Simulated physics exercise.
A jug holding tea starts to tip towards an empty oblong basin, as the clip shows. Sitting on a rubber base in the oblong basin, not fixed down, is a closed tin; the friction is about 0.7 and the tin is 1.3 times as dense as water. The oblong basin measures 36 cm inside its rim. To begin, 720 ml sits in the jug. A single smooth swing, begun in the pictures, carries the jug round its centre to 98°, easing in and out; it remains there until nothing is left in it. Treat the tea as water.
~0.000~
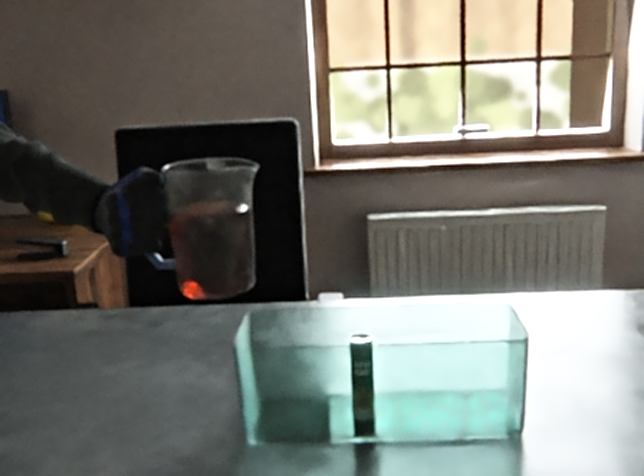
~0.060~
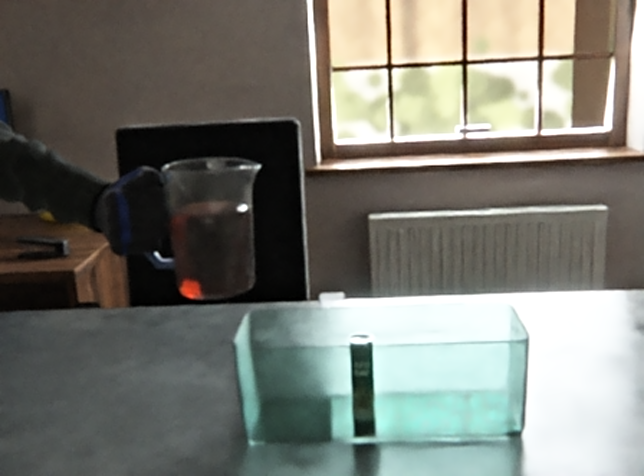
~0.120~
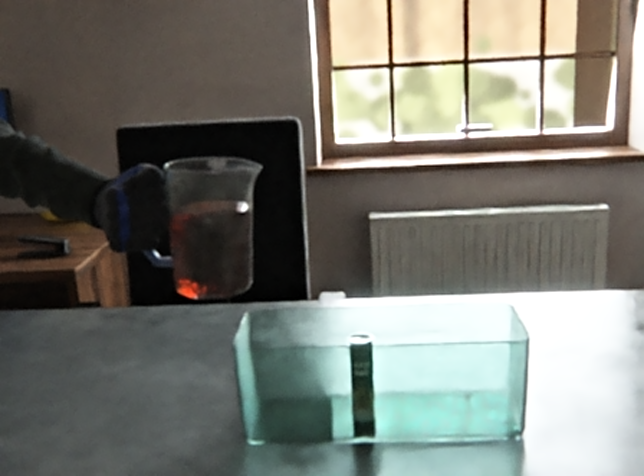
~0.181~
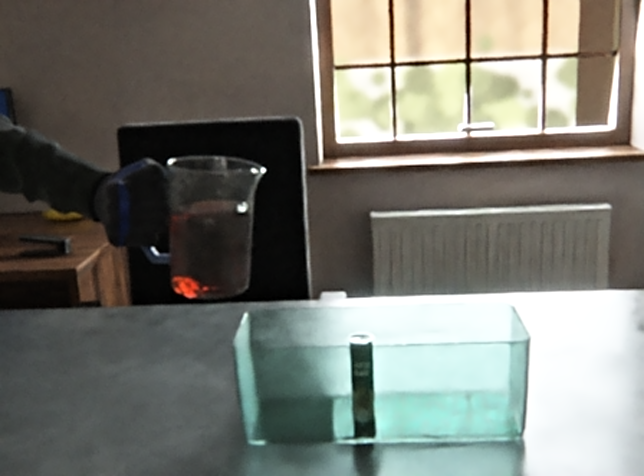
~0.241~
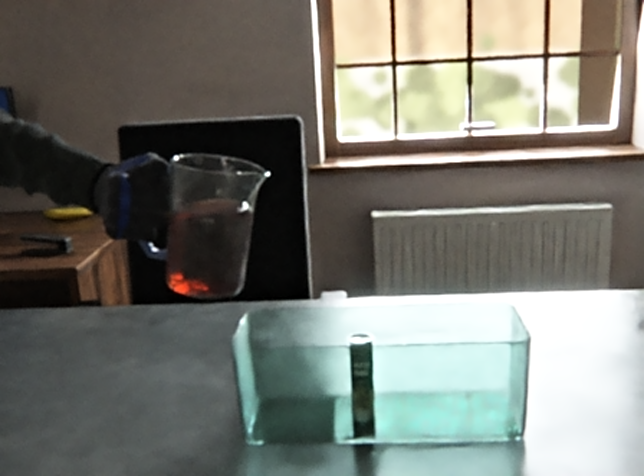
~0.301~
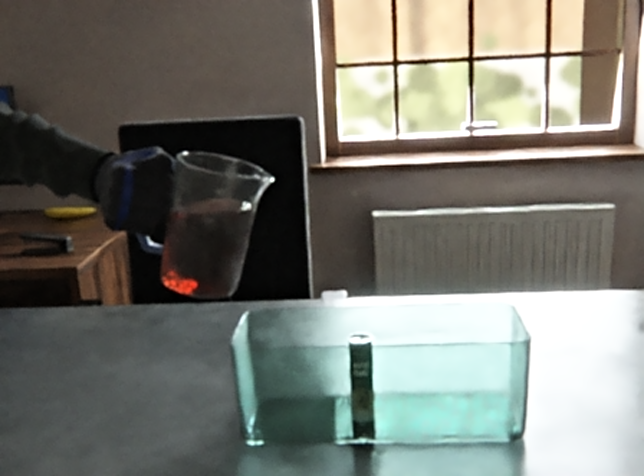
The clip opens with a gloved hand at the left holding a glass jug of reddish-brown tea upright, above and behind a clear greenish oblong basin with a dark, narrow tin standing inside. The jug then tilts gradually to the right, reaching a modest slant, while the basin and tin stay still.
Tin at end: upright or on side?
Most probably it will lose its balance.
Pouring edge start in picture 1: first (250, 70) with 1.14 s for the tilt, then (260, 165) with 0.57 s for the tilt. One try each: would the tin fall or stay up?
In the first try it remains standing; in the second it comes down.
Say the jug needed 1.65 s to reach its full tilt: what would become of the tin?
In that case the tin overturns.
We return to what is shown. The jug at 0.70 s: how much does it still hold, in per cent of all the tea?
Portion remaining: Approx. 96 per cent.
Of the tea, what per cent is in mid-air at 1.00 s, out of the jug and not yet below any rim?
Something like 20 per cent is in the air then.
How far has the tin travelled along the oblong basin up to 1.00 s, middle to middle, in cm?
Its middle sits about 0 cm from the start.
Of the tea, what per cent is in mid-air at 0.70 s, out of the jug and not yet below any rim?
About 3 per cent.
Then, 0.70 s in, the tilt is 67° and 97 per cent is still to pour; the tin stands where it began.
Then, 1.00 s in, the tilt is 94° and 56 per cent is still to pour; the tin stands where it began.
Then, 1.30 s in, the tilt is 98° and 14 per cent is still to pour; the tin lies on its side.
Then, 1.64 s in, the tilt is 98° and 2 per cent is still to pour; the tin lies on its side.
Finally, the tin lies on its side.
